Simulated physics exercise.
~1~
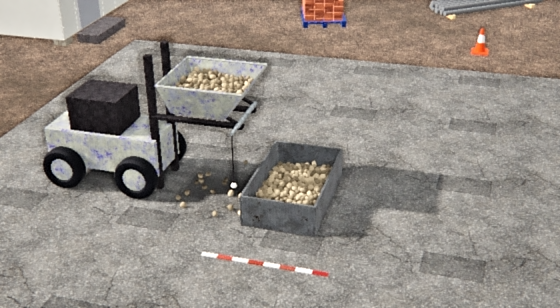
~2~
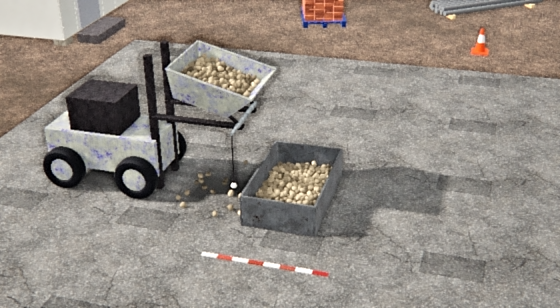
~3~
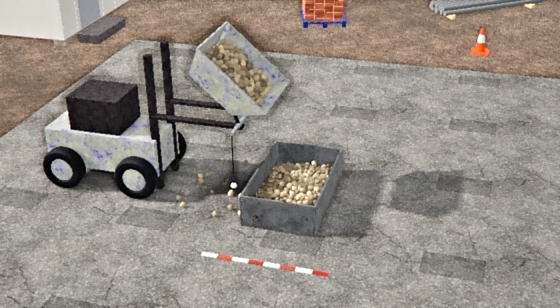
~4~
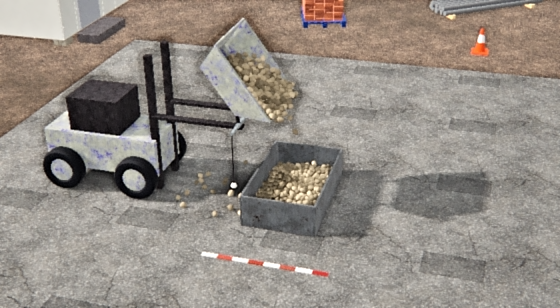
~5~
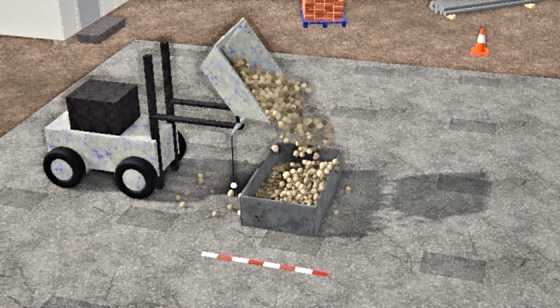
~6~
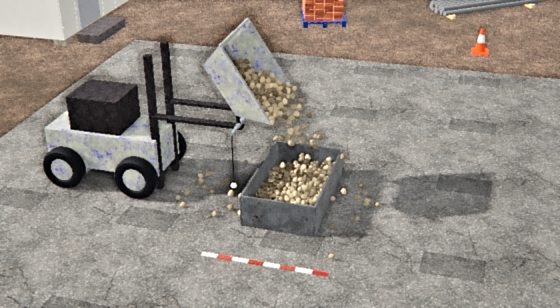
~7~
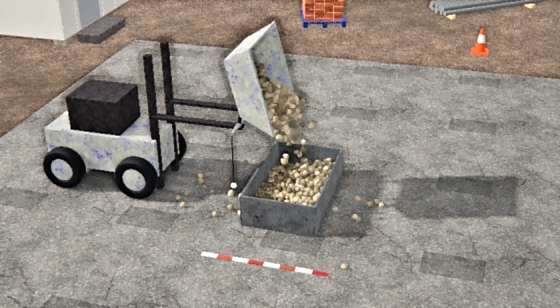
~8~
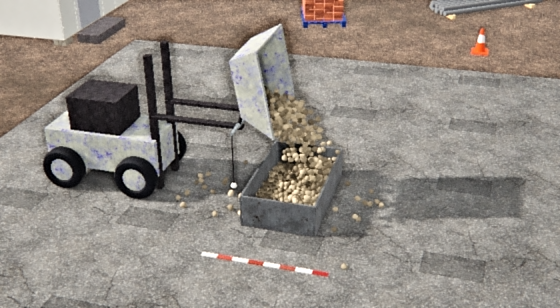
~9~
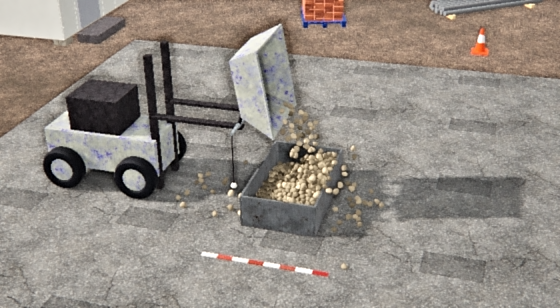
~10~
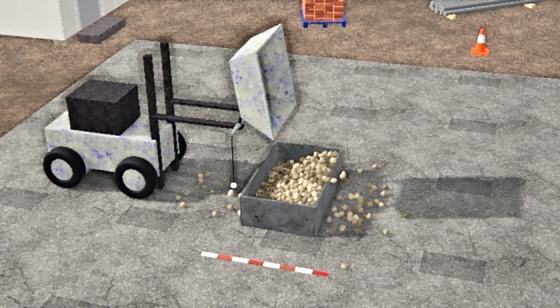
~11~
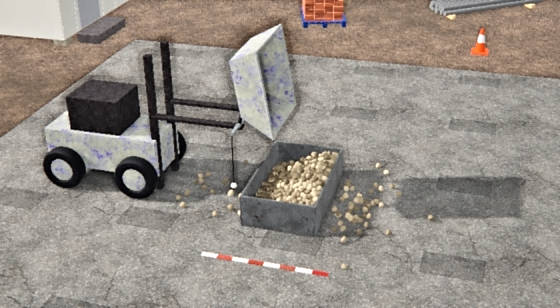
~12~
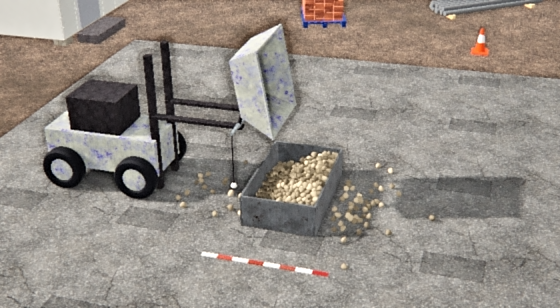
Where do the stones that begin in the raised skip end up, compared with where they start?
They start up in the skip and end lower and further to the right. Most lie in the grey bin, and a few are scattered on the ground to the right of it.
